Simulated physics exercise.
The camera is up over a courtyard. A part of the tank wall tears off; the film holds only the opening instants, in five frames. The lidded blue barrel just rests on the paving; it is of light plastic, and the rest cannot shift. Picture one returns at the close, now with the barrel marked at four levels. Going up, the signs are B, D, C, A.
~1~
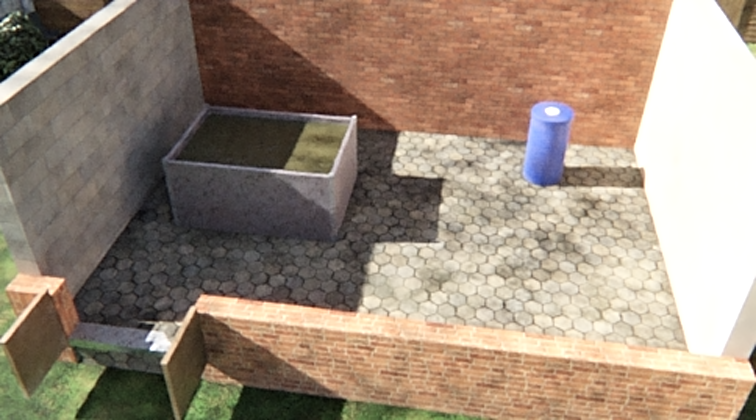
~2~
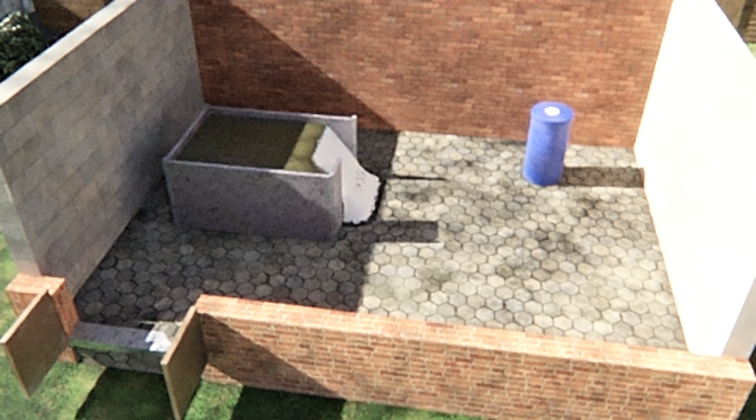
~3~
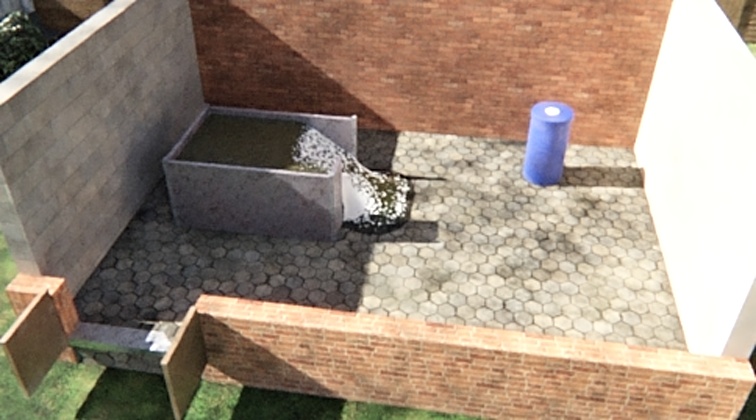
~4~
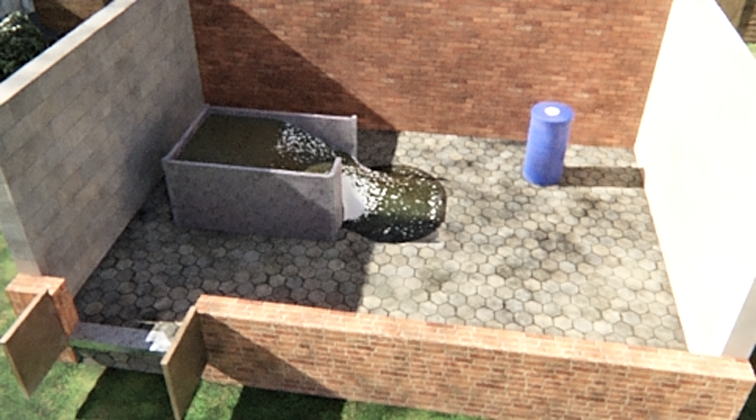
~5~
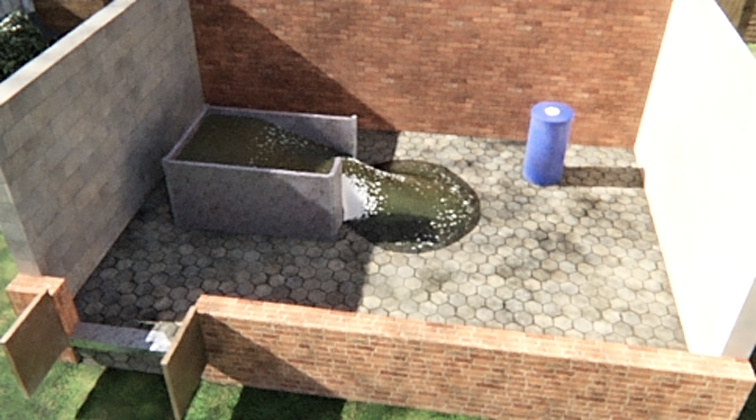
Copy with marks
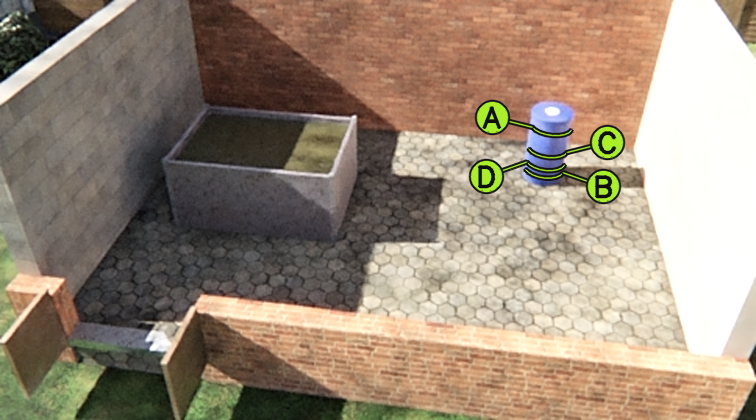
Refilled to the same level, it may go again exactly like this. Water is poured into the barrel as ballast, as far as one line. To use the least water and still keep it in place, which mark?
C will do.
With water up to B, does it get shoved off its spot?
Yes.
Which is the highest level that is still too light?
Here it is level D.
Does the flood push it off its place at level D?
Yes.
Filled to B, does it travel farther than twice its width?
Yes.
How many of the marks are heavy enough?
Two of the four.
On the marked copy, A at (552, 135); B at (544, 178); C at (548, 157); D at (546, 170); from the bottom up B, D, C, A.
For level A, it does not move.
For level B, it is pushed about 4 times its own width away.
For level C, it does not move.
For level D, it is pushed about half its own width away.
